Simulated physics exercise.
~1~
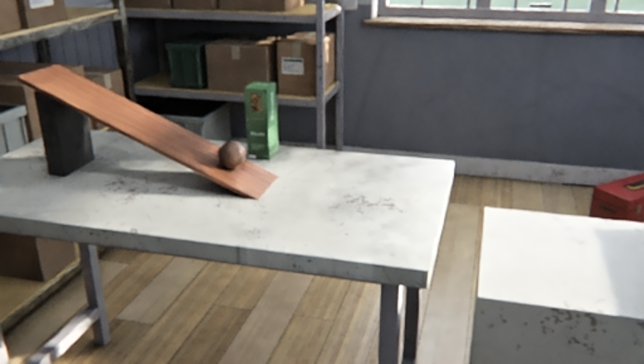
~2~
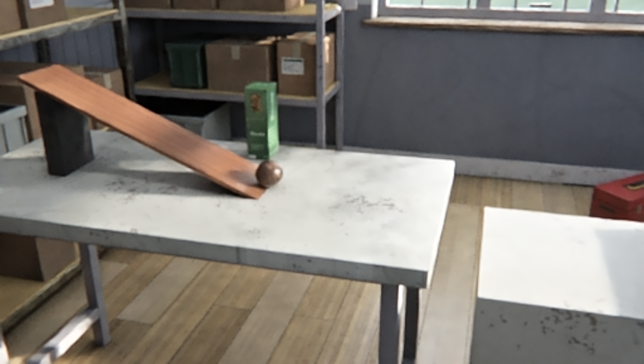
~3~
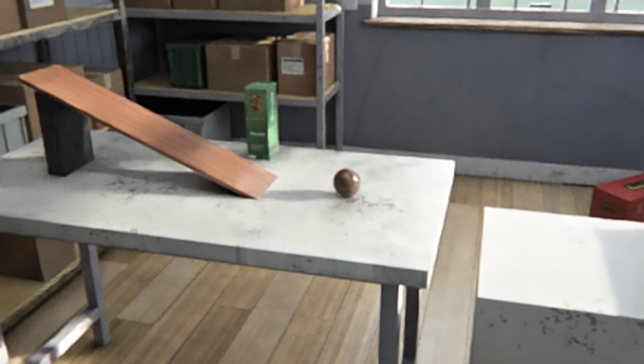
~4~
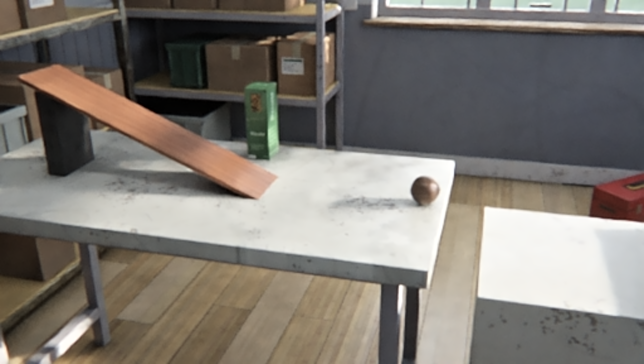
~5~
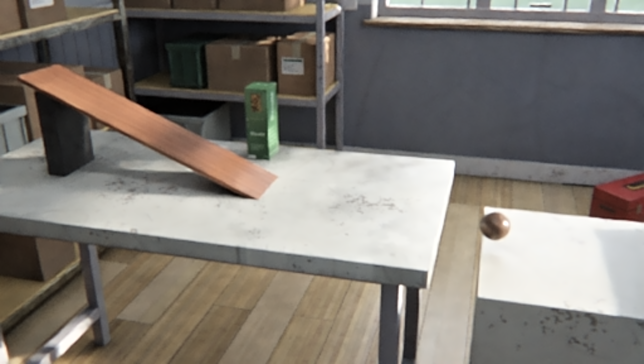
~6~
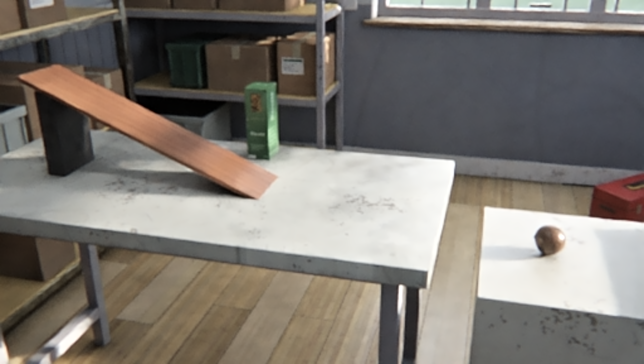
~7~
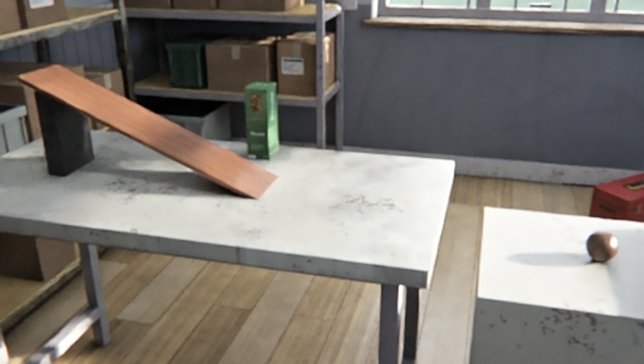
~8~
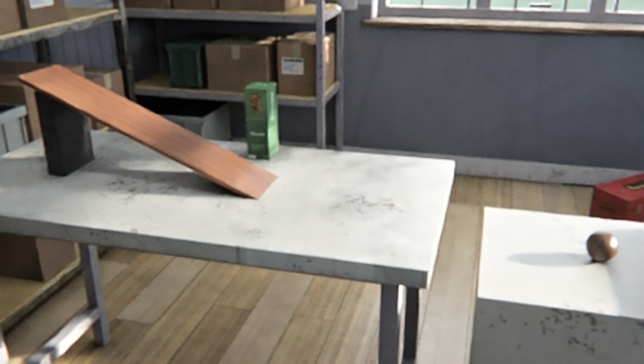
A brown onion, round and ball-like, rolls down a wooden ramp propped on a dark block on a worn white table, passing a green carton. It leaves the foot of the ramp and keeps rolling right across the tabletop toward the edge. It then crosses the gap beyond the table and reaches the near left part of a lower white surface. From there it continues rightward over that top before coming to a stop. The onion rests there, while the green carton still stands upright beside the ramp.
